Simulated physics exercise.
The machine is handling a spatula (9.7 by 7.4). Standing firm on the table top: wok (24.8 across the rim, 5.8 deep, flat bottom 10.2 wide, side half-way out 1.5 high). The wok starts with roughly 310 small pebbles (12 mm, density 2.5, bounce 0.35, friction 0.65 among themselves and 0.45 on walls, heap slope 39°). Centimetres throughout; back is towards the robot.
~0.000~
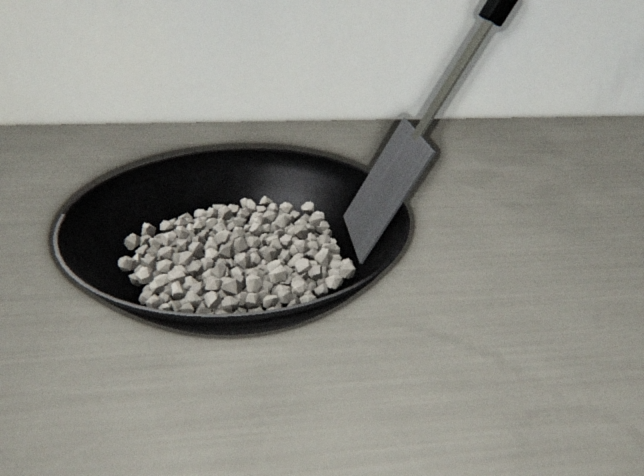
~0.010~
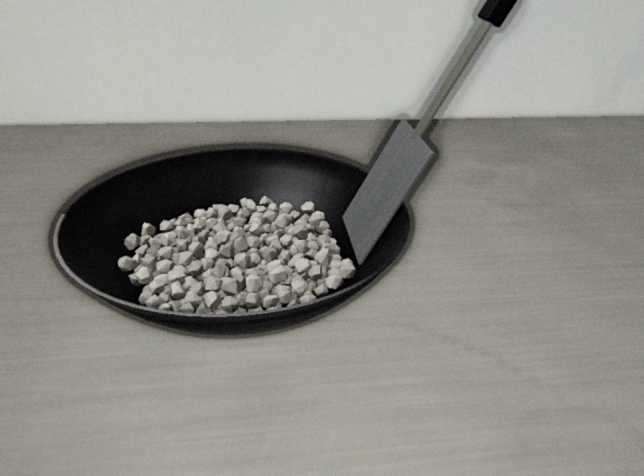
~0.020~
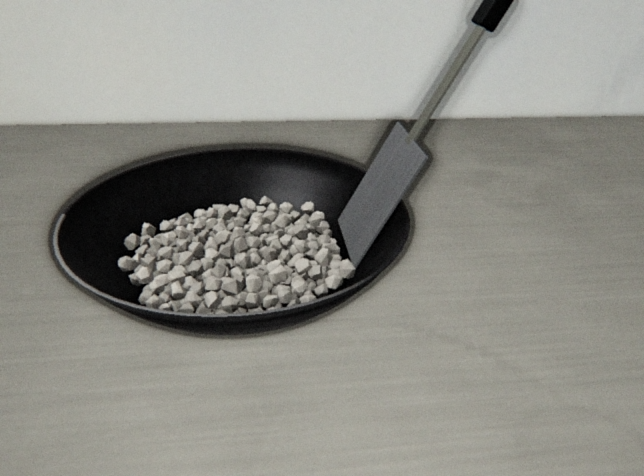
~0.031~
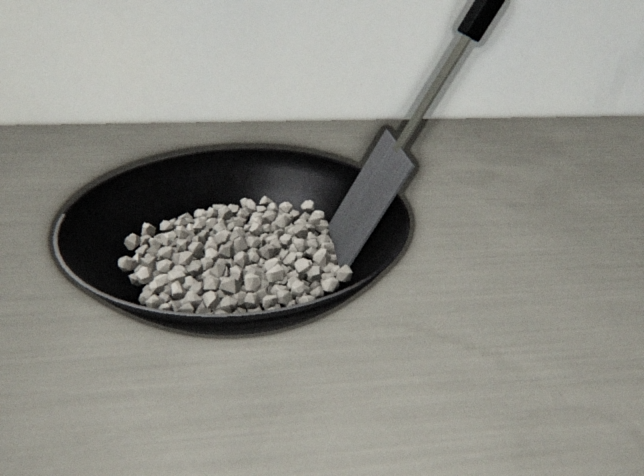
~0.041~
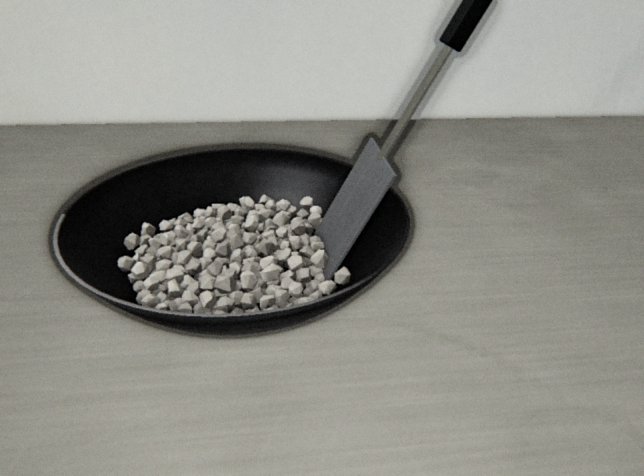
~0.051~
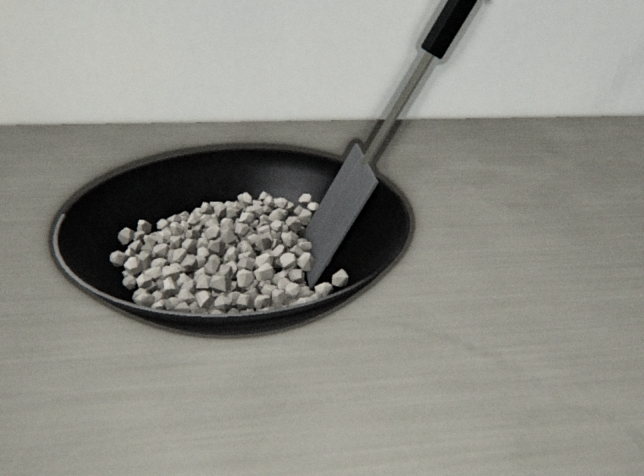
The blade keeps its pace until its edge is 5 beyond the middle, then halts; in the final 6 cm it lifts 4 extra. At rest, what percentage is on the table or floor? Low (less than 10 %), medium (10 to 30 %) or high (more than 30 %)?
On the table or floor the share is medium, 10 to 30 %.
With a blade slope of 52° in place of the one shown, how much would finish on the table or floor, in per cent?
It would be near 15 per cent.
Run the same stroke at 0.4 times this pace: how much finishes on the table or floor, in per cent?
About 0 per cent.
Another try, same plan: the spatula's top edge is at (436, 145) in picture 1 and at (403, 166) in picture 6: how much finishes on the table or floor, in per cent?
About 5 per cent.
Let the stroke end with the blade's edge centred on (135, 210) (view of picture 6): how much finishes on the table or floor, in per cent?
About 40 per cent.
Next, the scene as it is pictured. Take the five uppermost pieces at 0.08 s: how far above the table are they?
Some 6 cm.
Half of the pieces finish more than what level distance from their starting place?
About 4 cm.
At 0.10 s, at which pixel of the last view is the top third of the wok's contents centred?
Around (177, 234).
After 0.08 s, sloping 63°, highest piece 8 above the table; 314 in the wok.
After 0.10 s, sloping 63°, highest piece 14 above the table; 311 in the wok, 3 on the blade or in flight.
After 0.31 s, sloping 63°, highest piece 36 above the table; 262 in the wok, 21 on the table or floor, 31 on the blade or in flight.
After 1.36 s, sloping 63°, highest piece 7 above the table; 262 in the wok, 52 on the table or floor.
In the end, 262 in the wok, 52 on the table or floor. That is 17 % on the table or floor.
